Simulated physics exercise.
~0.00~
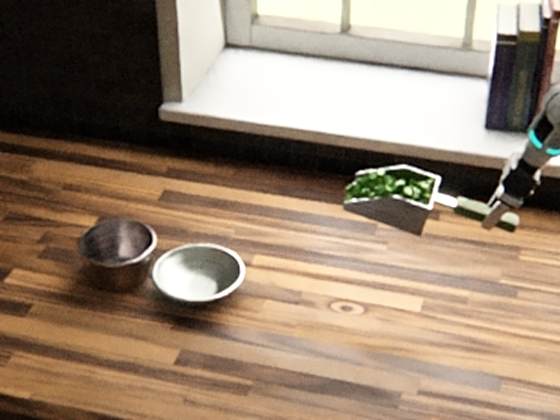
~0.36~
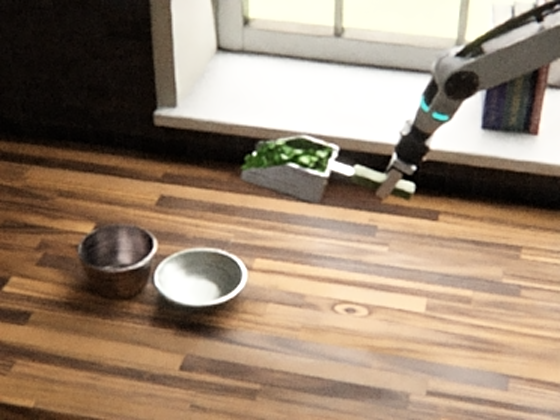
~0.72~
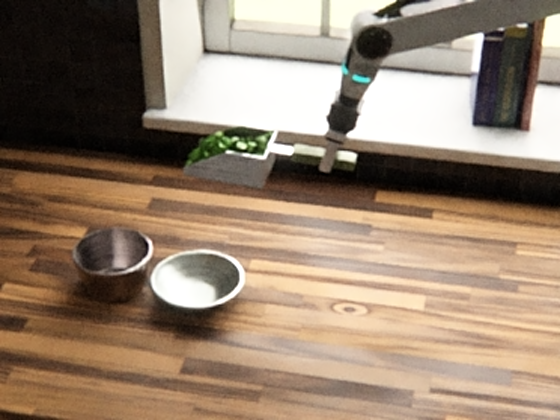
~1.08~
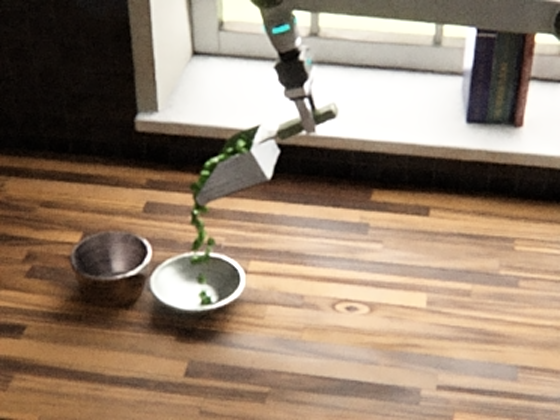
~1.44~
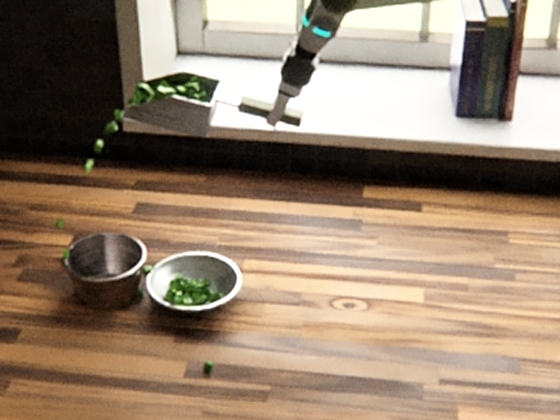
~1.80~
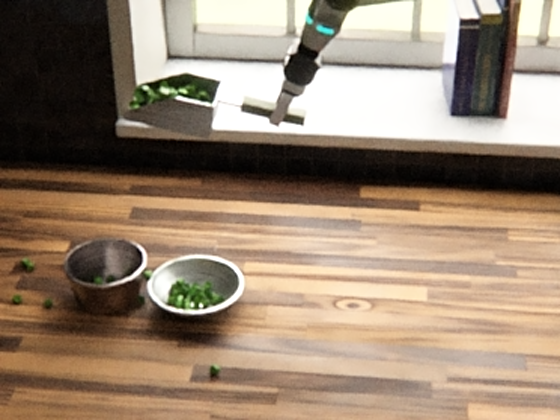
In the video, a robot arm carries a scoop of green vegetable dice leftward over a wooden table and tips some into a pale bowl, then lifts it back as more scatter near a darker bowl, leaving many in the scoop and a few on the table.
